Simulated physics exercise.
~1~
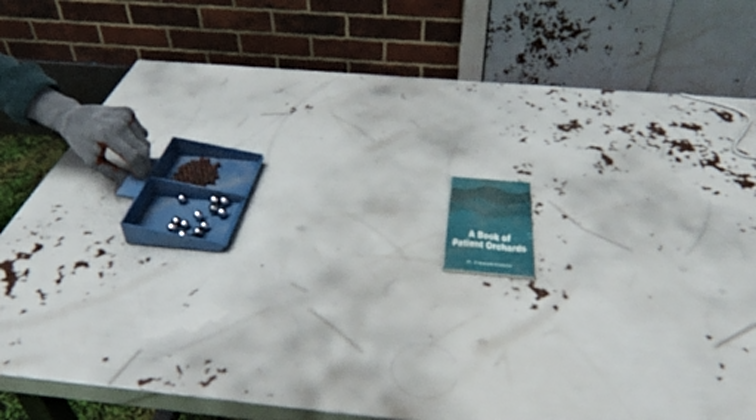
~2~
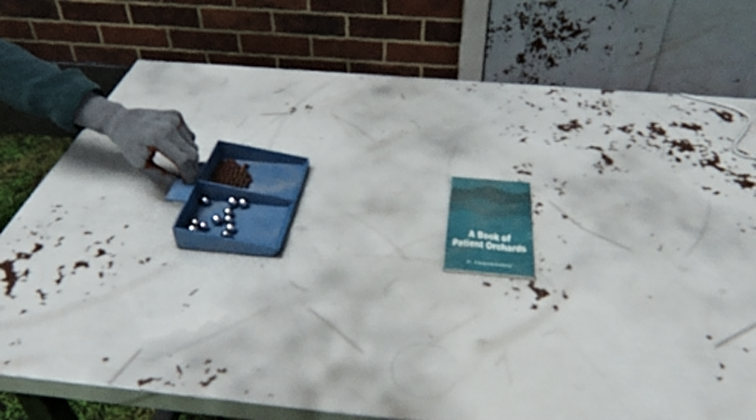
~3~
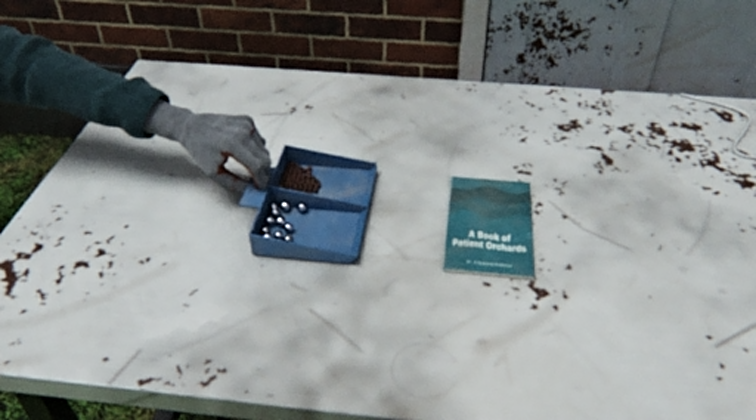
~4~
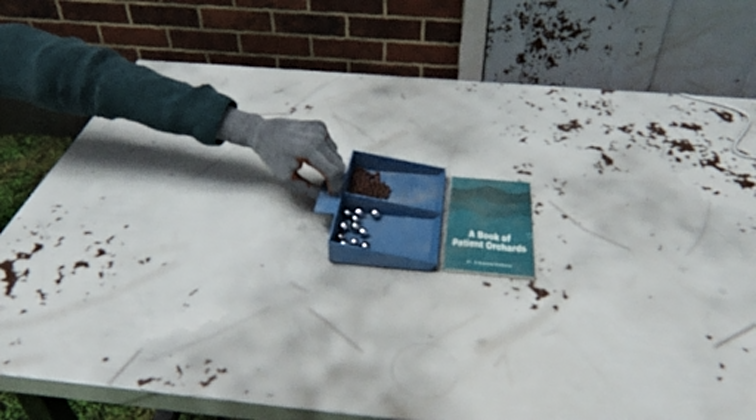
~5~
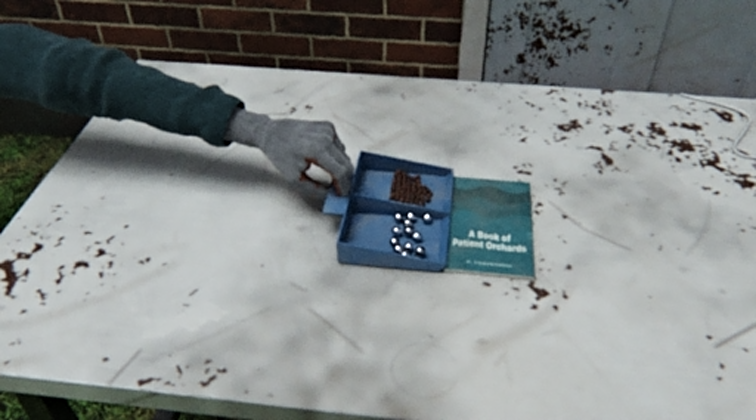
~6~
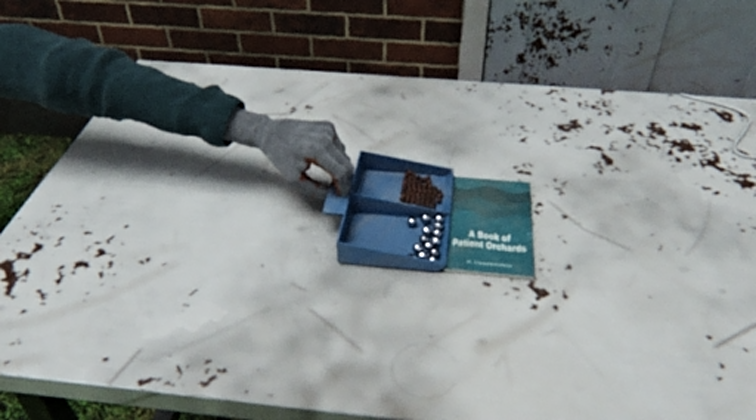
Divided blue tray pushed right by a gloved hand, stopping against a thin book as beads and brown bits slide forward inside.
